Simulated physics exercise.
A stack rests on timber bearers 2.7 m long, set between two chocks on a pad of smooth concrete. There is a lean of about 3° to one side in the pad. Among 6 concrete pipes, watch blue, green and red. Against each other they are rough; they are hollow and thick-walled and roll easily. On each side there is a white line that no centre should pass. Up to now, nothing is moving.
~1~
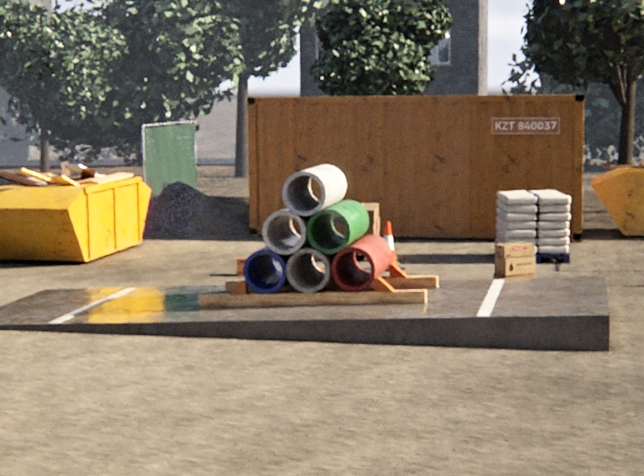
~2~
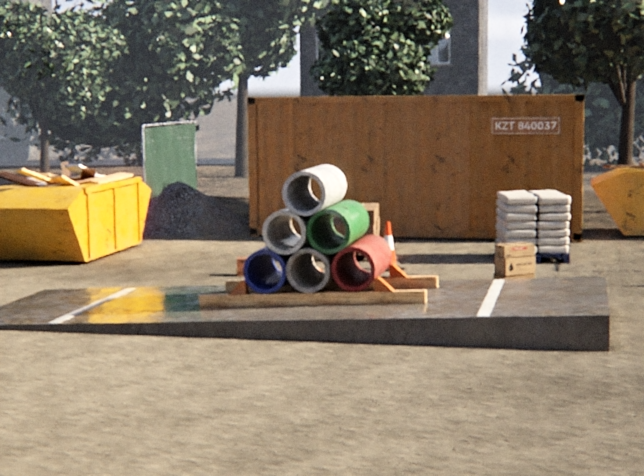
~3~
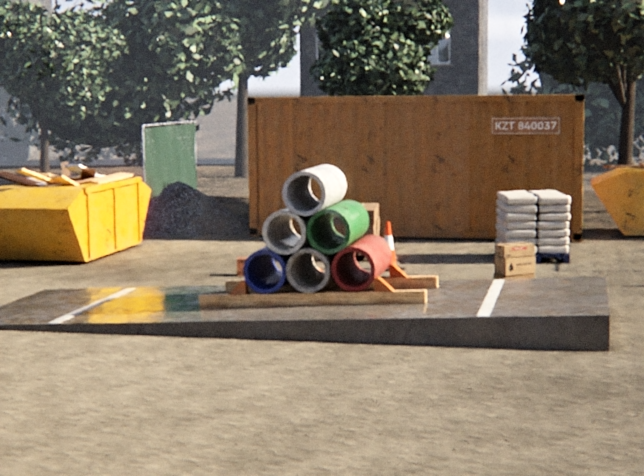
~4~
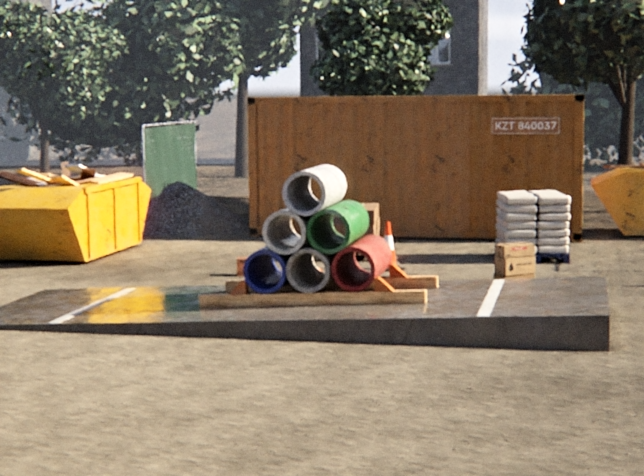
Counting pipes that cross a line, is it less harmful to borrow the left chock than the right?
No, borrowing the right one is less harmful.
Chock on the left freed, after 3.6 s, blue is past the left line; green is up on others, 125 cm from the bearers' left end, rolling left; red is on the bearers, 120 cm from the bearers' right end, rolling left; 1 of 6 has crossed.
Chock on the left freed, at the end, blue is past the left line; green is past the left line; red is past the left line; 6 of 6 have crossed.
Chock on the right freed, after 1.6 s, blue is on the bearers, 80 cm from the bearers' left end; green is up on others, 80 cm from the bearers' right end, rolling right; red is on the bearers, 40 cm from the bearers' right end, rolling right; 0 of 6 have crossed.
Chock on the right freed, at the end, blue is on the bearers, 80 cm from the bearers' left end; green is on the bearers, 30 cm from the bearers' right end; red is back inside the right line after crossing it; 1 of 6 has crossed.
